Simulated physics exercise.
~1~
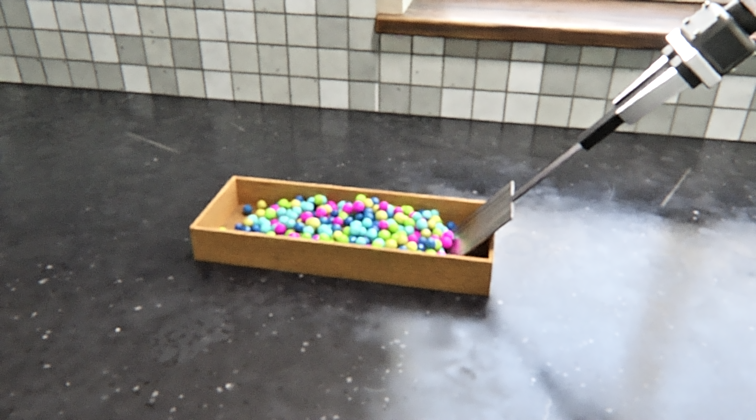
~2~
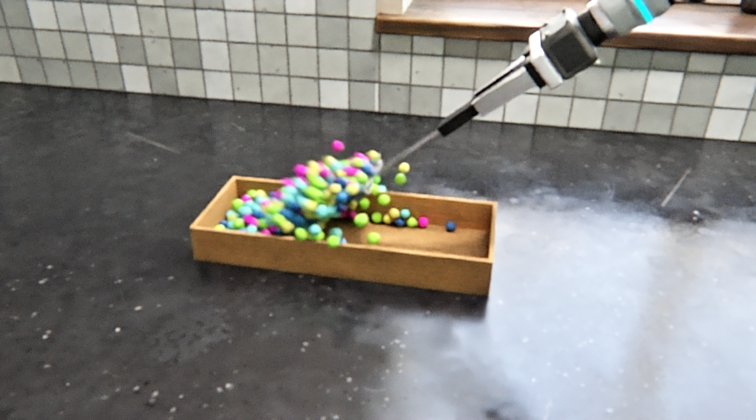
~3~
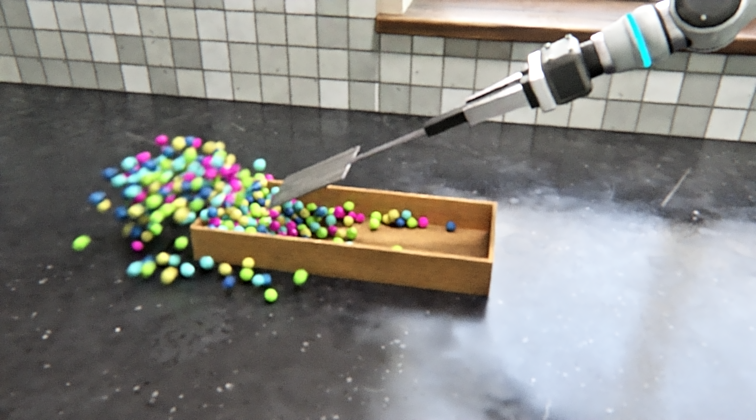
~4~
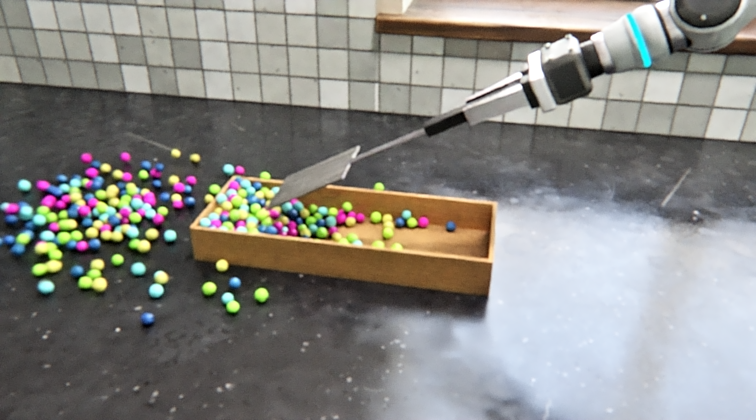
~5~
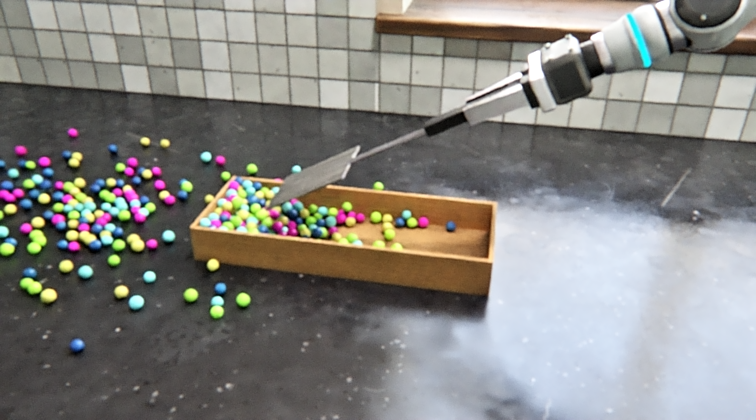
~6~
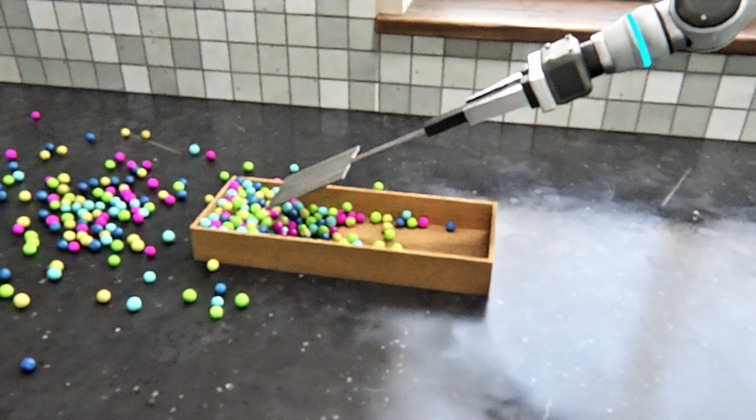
The clip opens on a dark speckled counter where a robot arm holds a spatula at the right end of a wooden trough filled with small, round, brightly coloured sweets. The arm sweeps the blade leftward through the trough, pushing the sweets into a steep, tumbling heap. The blade then rises and tilts flatter as it stops near the left end, and a large spray of sweets flies over that edge. They scatter and roll across the counter while the arm stays still. At the end, many sweets lie spread out on the left, while the rest remain in the trough, mostly toward its left end.
